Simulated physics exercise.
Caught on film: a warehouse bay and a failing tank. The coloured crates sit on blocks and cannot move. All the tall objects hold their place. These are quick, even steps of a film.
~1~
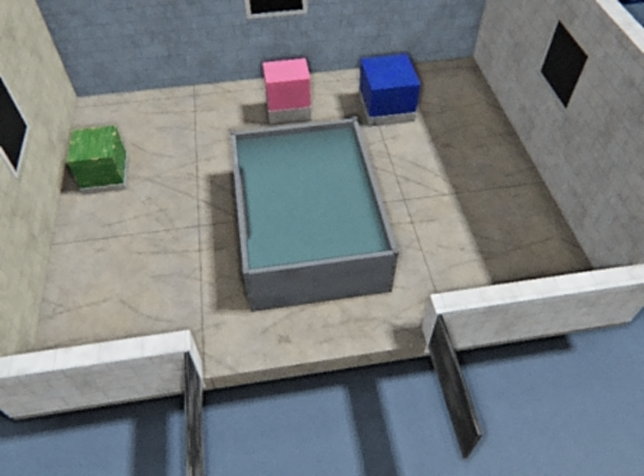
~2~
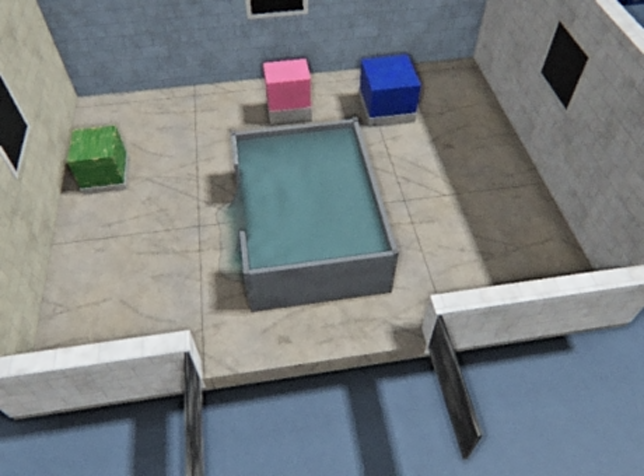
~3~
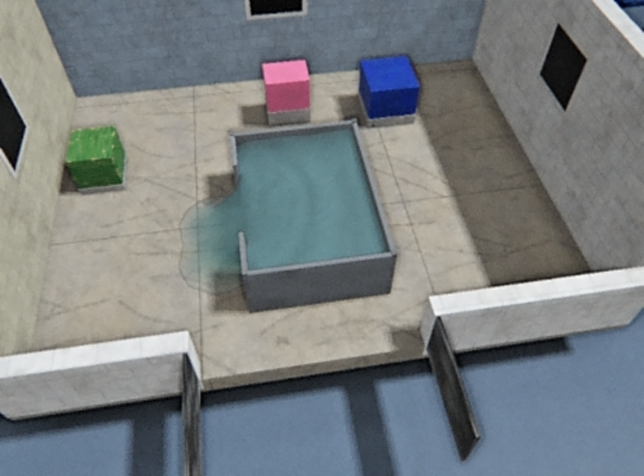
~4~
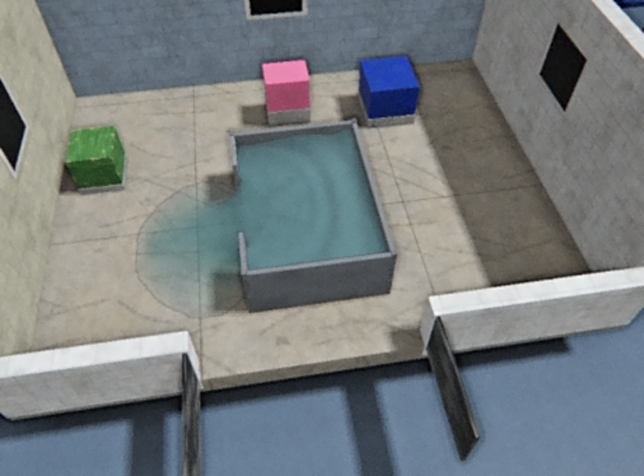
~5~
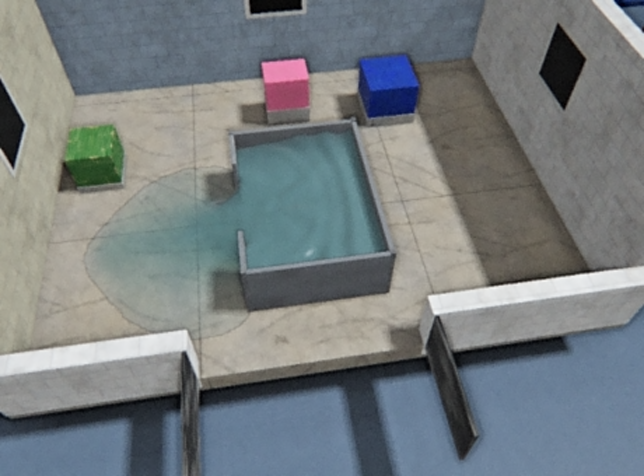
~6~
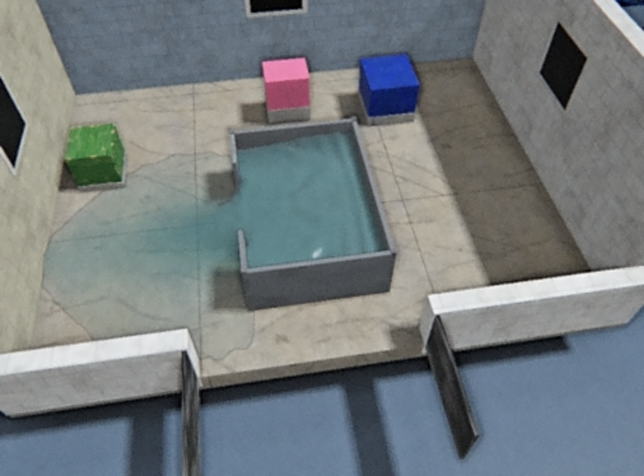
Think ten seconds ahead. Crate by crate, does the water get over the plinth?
The pink crate stays dry; the green crate gets wet; the blue crate stays dry.
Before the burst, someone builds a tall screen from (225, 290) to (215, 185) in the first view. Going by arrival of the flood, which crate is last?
The one in blue.
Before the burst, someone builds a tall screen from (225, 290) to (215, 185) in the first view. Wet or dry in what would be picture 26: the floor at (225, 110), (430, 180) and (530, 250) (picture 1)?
In turn: Covered, no water, no water.
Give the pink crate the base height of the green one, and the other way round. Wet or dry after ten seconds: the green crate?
One by one: The green one is topped.
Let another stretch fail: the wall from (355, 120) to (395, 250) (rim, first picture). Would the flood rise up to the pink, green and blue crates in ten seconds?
Pink is safe, green gets wet, blue is topped.
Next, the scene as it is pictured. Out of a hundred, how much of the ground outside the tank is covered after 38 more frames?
About 70 per cent.
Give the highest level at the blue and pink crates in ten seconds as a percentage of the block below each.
Roughly 50 per cent, then 50 per cent.
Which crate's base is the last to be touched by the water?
I say the blue-painted one.
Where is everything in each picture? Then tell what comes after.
Still water in the water tank at (307, 192), in the first frame.
The front is at (235, 276), out from the gap at (246, 222), in the second frame.
The front is at (197, 282), out from the gap at (245, 226), in the third frame.
Water pours out at (245, 227) and has run to (142, 267), in the fourth frame.
Water pours out at (244, 225) and has run to (94, 247), in the fifth frame.
The front is at (44, 281), out from the gap at (244, 224), in the sixth frame.
A moment on, water covers 25 % of the floor; the pink crate not reached, the green crate water round its plinth, the blue crate not reached.
Next, water covers 35 % of the floor; the pink crate not reached, the green crate water round its plinth, the blue crate not reached.
Then, water covers 45 % of the floor; the pink crate not reached, the green crate water round its plinth, the blue crate not reached.
Later, water covers 70 % of the floor; the pink crate water round its plinth, the green crate water round its plinth, the blue crate water round its plinth.
In the end, water covers 95 % of the floor; the pink crate stayed above the water, the green crate was topped, the blue crate stayed above the water.
